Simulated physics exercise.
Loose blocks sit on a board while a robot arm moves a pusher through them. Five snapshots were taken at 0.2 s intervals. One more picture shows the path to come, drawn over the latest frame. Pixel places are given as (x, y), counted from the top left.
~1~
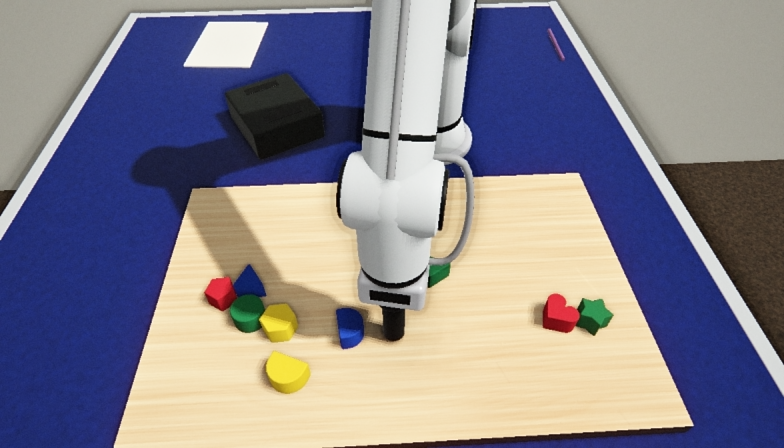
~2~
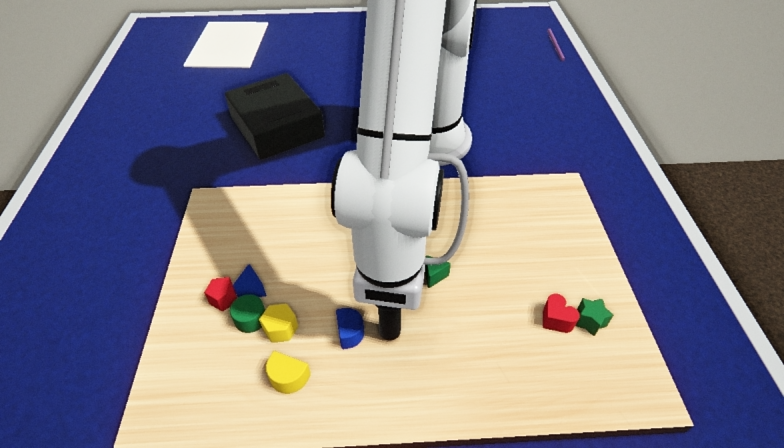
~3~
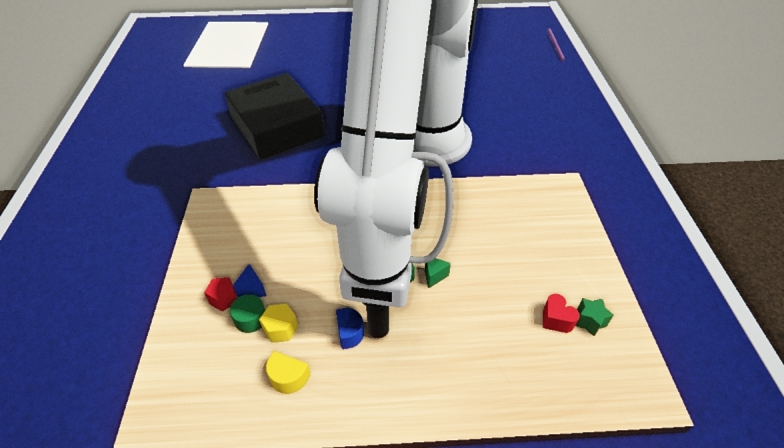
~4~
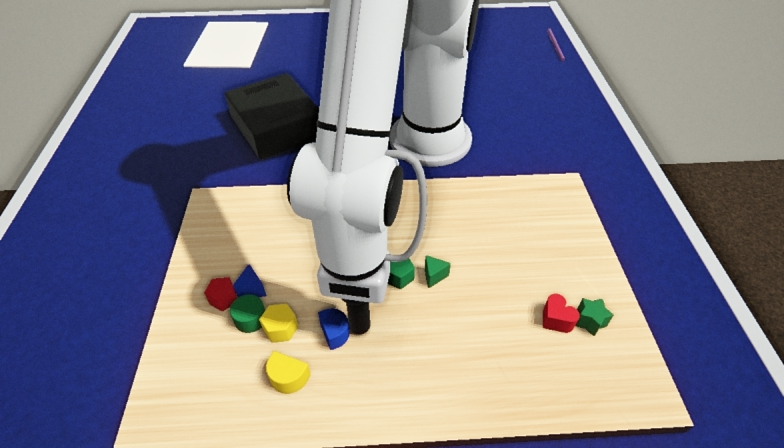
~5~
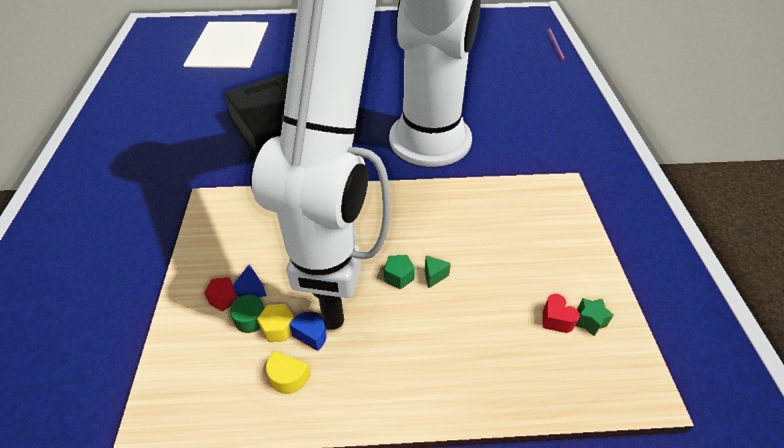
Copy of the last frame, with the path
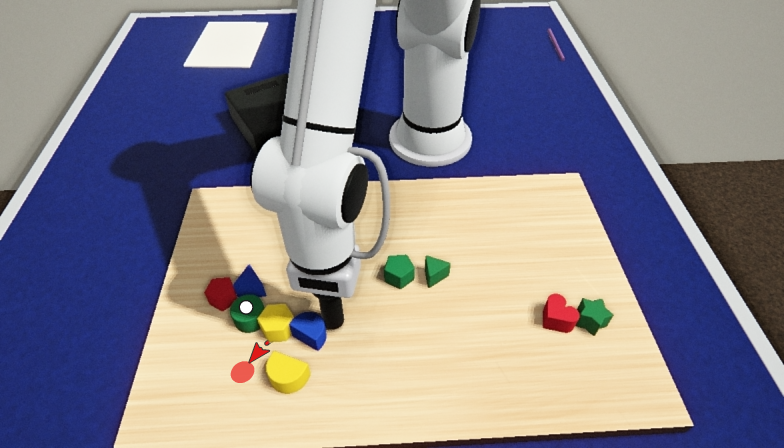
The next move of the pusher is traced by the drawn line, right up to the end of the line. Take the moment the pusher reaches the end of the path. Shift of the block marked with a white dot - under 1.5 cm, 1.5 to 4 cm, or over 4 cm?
That one ends up 1.5 to 4 cm from where it is now.
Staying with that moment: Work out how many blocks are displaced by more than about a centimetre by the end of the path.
Total moved: Three or more.
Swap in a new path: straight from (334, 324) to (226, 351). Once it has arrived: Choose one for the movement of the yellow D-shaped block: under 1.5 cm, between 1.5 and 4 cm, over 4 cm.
It slides not even 1.5 cm.
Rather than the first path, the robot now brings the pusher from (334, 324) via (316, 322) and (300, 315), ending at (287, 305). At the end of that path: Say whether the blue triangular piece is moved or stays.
That block is not shifted.
The line goes from (334, 324) over (299, 327) and (267, 343) to (243, 372); the dot is on the green round block.
What follows on the original path. One third of the way, pusher at (297, 323); green round block at (240, 306); yellow hexagonal block at (266, 319); blue D-shaped block at (293, 338), turned 50° anticlockwise.
Two thirds of the way, pusher at (265, 340); red pentagon at (217, 285); green round block at (228, 305); yellow hexagonal block at (235, 330), turned 40° clockwise; blue D-shaped block at (292, 340), turned 50° anticlockwise.
At the end, pusher at (241, 369); red pentagon at (217, 285); green round block at (228, 305); yellow hexagonal block at (227, 333), turned 60° clockwise; blue D-shaped block at (292, 340), turned 50° anticlockwise.
